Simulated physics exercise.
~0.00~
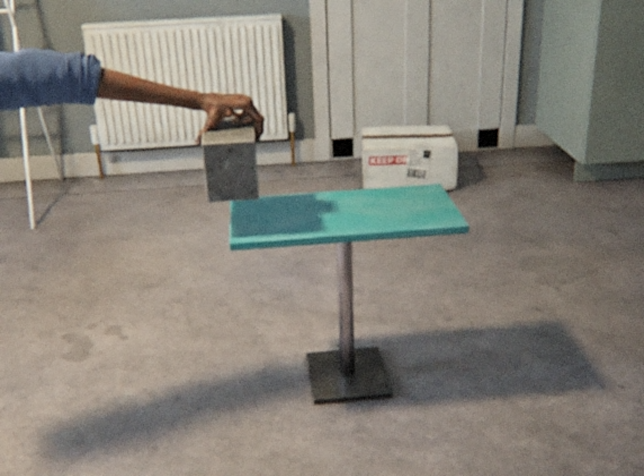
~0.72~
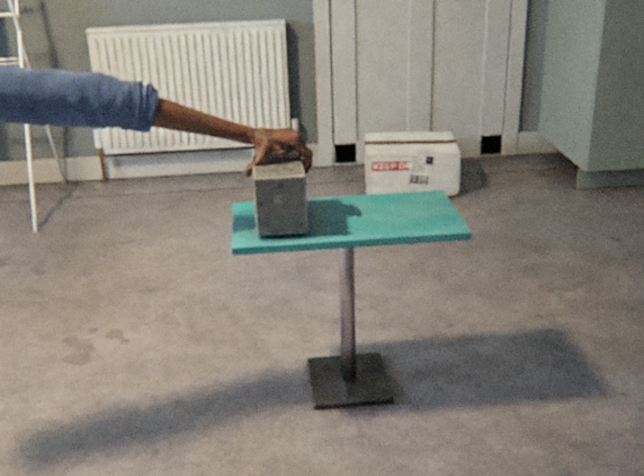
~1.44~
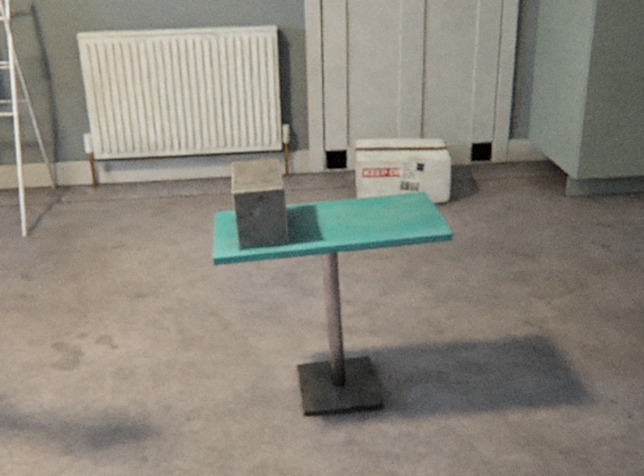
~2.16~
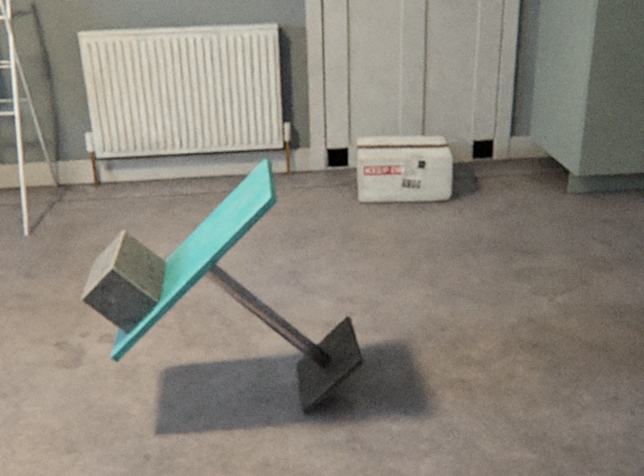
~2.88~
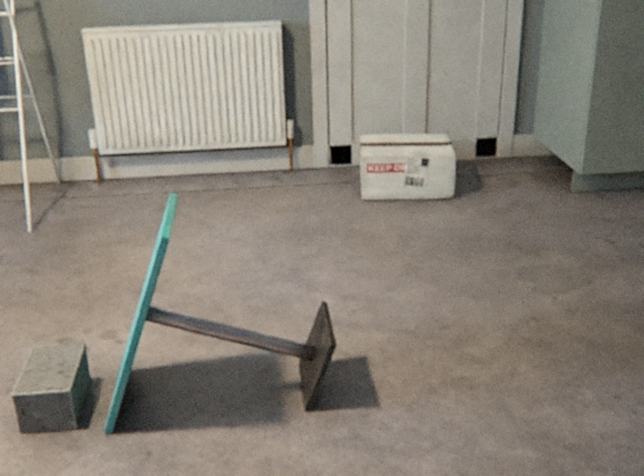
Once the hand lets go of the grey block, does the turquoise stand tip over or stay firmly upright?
The turquoise stand tips over to the left, and the grey block ends up on the floor beside it.
